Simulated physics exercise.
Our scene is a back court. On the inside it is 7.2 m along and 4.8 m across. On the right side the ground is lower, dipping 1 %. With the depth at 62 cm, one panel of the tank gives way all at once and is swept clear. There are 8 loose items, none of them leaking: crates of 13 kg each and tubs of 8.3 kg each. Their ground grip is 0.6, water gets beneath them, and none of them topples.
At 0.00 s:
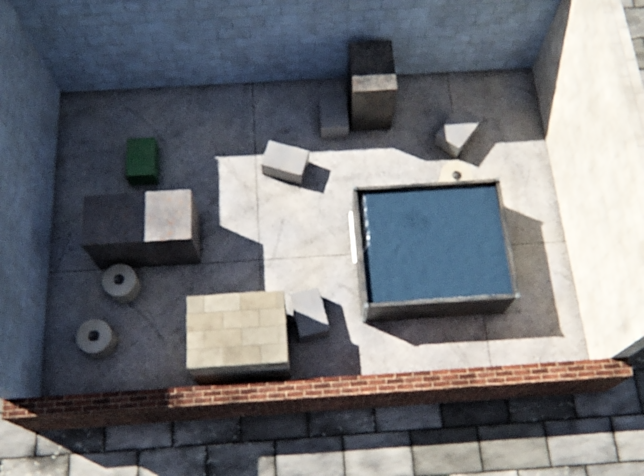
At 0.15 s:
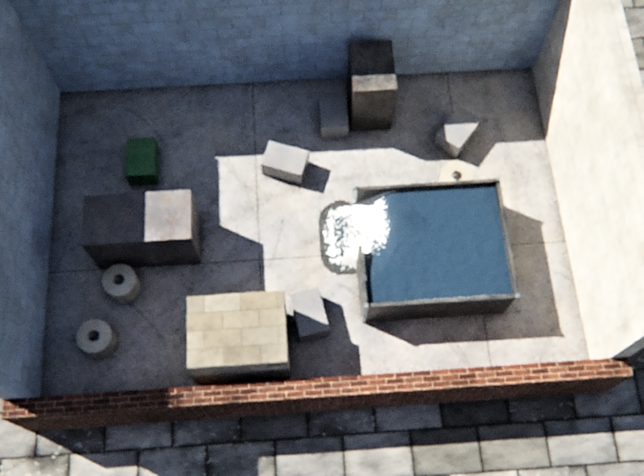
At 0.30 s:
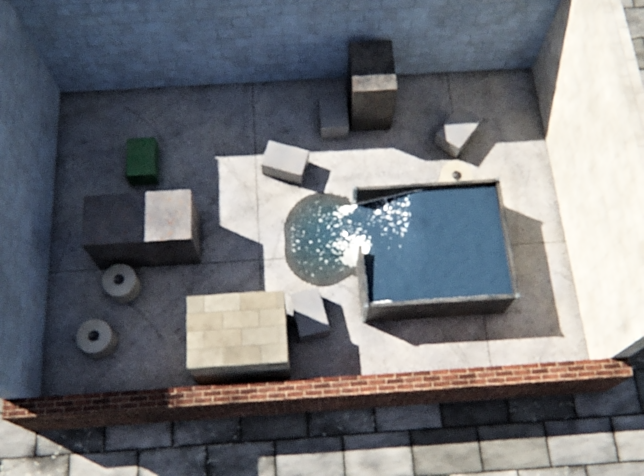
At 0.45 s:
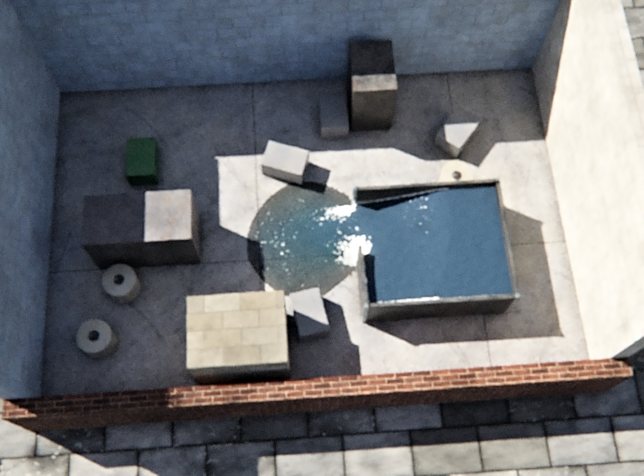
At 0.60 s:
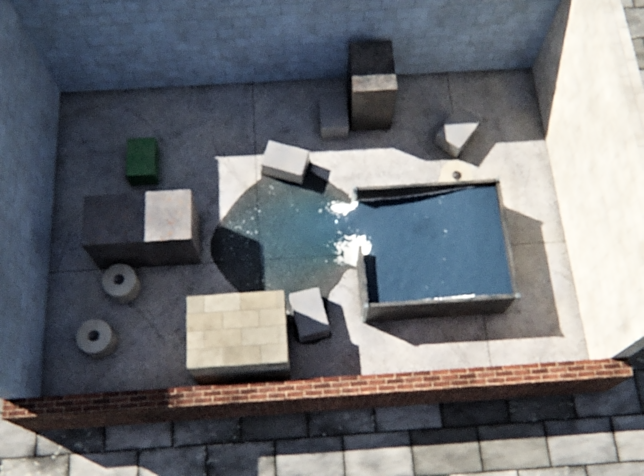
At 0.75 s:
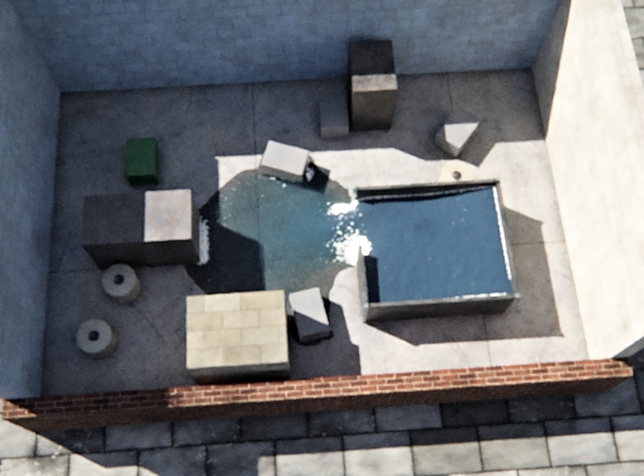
A broad tank of blue water stands right of centre in a paved, walled court, seen from high above over a low red-brick wall. Pale and dark grey blocks, a small green crate, a tan slab-topped block and two round tubs sit around it. The tank's left side opens and water bursts out in white foam, fanning leftward across the paving among the unmoving objects, while the camera stays still.
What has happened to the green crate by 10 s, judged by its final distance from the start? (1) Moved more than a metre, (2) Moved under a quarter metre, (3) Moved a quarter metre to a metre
Moved more than a metre.
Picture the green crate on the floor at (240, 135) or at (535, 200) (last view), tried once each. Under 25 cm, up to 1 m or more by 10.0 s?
Well, it is shoved partway on the first try and scarcely moves on the second.
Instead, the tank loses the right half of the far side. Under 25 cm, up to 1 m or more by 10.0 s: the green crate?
Well, the green crate keeps its spot.
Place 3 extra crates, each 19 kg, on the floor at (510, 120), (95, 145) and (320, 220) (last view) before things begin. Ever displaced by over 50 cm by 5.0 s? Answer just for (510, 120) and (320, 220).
In turn: Under, past it.
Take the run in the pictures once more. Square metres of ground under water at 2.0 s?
Roughly 17 m2 of it is wet.
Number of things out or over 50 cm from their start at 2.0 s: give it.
At that moment it comes to 2.
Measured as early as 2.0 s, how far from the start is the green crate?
About 80 cm out of place.
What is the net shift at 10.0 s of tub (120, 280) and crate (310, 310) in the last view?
The first ends 140 cm from its start, the second 20 cm.
After 2.0 s the green crate is near (82, 148), 0.9 m from its start, aground; 0 afloat.
After 4.5 s the green crate is near (120, 187), 0.6 m from its start, afloat; 4 afloat.
After 7.0 s the green crate is near (238, 119), 1.5 m from its start, afloat; 4 afloat.
After 10.0 s the green crate is near (330, 104), 2.8 m from its start, afloat; 5 afloat.
